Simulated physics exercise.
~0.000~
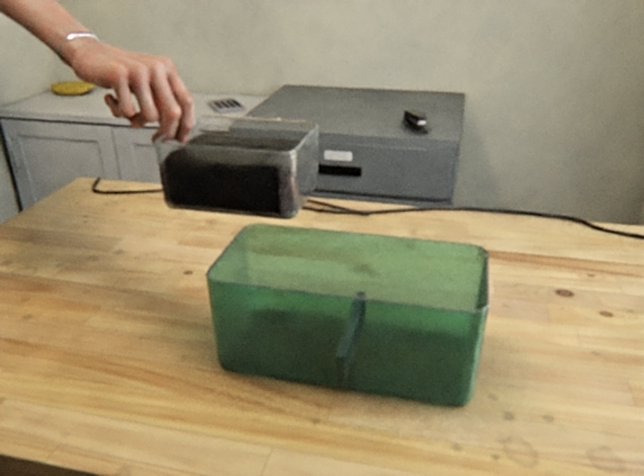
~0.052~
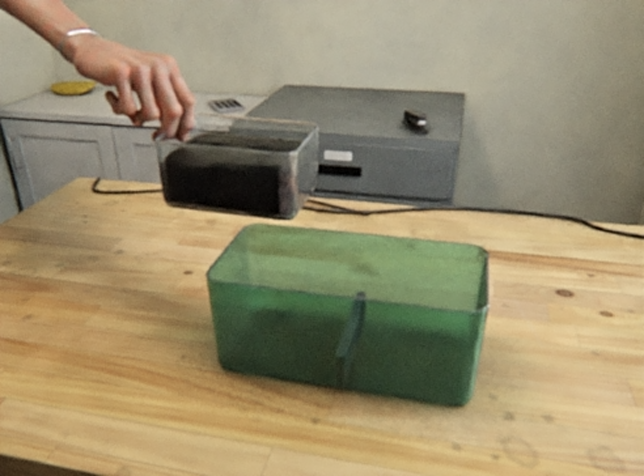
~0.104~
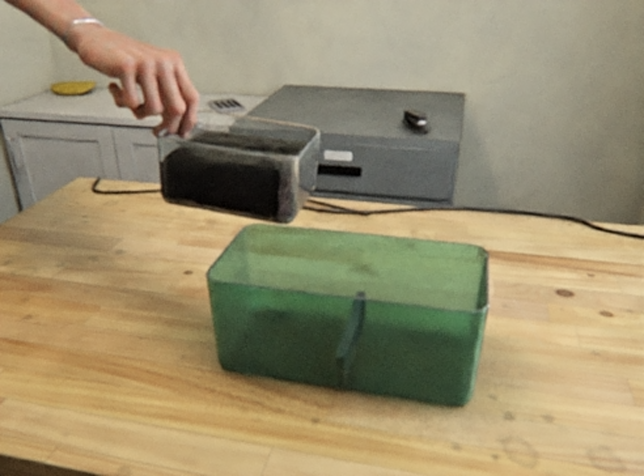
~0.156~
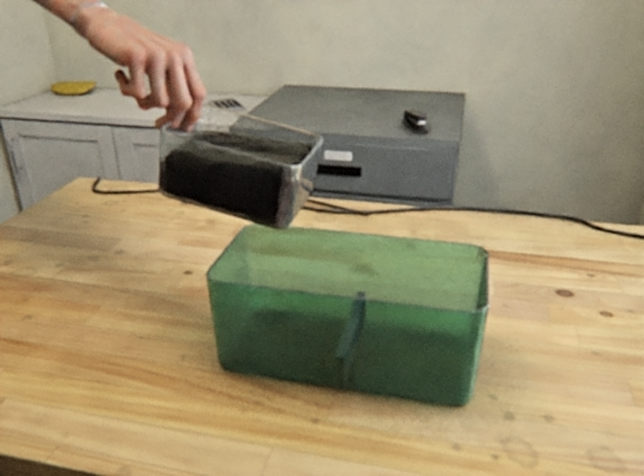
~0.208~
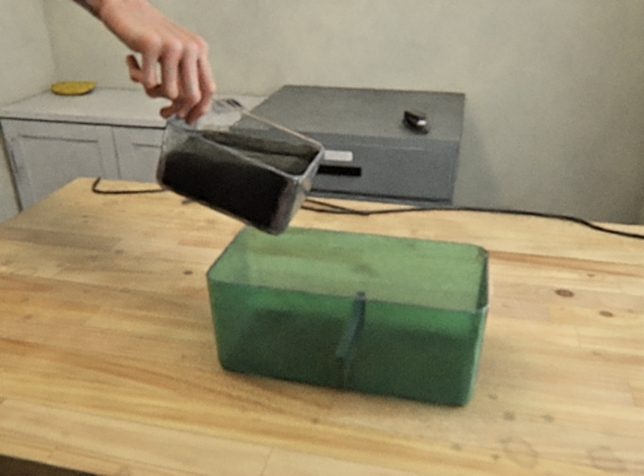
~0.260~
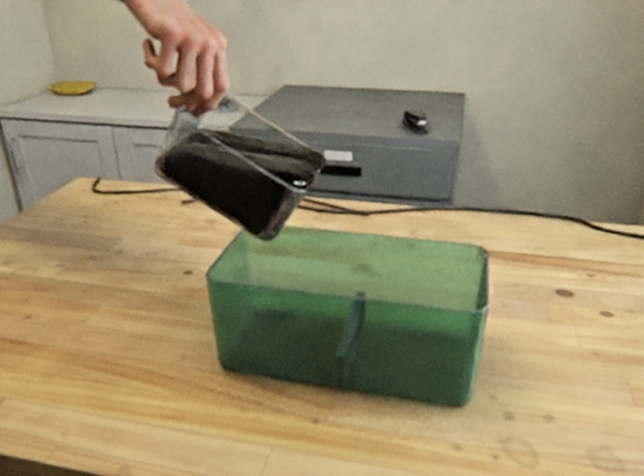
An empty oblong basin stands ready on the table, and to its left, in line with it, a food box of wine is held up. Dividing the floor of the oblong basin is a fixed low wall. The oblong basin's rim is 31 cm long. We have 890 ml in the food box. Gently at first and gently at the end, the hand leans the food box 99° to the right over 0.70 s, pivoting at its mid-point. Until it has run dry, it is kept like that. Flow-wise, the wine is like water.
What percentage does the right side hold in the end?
About 50 per cent.
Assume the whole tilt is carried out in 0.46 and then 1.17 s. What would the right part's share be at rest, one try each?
About 35 %, then about 60 %.
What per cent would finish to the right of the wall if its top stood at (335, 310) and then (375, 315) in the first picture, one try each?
Around 65 and 10 percent, in that order.
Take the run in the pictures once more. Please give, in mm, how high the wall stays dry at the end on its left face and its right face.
The left side gives some 24 mm, the right side some 22 mm.
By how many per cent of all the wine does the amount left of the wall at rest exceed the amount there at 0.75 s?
Near 14 percent, give or take.
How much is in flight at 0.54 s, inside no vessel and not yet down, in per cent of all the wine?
36 %.
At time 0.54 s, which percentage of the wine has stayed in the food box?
26 %.
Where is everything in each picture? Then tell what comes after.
In the first frame, it leans 0°; its right rim is at (307, 139); the wine meets the walls at (181, 145) and (307, 154); the oblong basin's rim runs from (227, 250) to (488, 278); the wall's top is at (352, 322).
In the second frame, it leans 1°; its right rim is at (308, 140); the wine meets the walls at (182, 144) and (307, 154).
In the third frame, it leans 5°; its right rim is at (309, 145); the wine meets the walls at (182, 142) and (309, 156).
In the fourth frame, it leans 12°; its right rim is at (312, 153); the wine meets the walls at (183, 142) and (310, 157).
In the fifth frame, it leans 20°; its right rim is at (314, 164); the wine meets the walls at (181, 142) and (314, 160).
In the sixth frame, it leans 30°; its right rim is at (314, 177); the wine meets the walls at (181, 141) and (311, 167); 3 per cent is over the edge.
After 0.54 s the tilt is 87° and 27 per cent is still to pour, 9 is left of the wall and 29 right of it.
After 0.75 s the tilt is 99° and 8 per cent is still to pour, 32 is left of the wall and 54 right of it.
After 0.96 s the tilt is 99° and 2 per cent is still to pour, 43 is left of the wall and 51 right of it.
After 1.20 s the tilt is 99° and 0 per cent is still to pour, 46 is left of the wall and 50 right of it.
In the end 47 per cent lies left of the wall, 50 right of it and 3 outside.
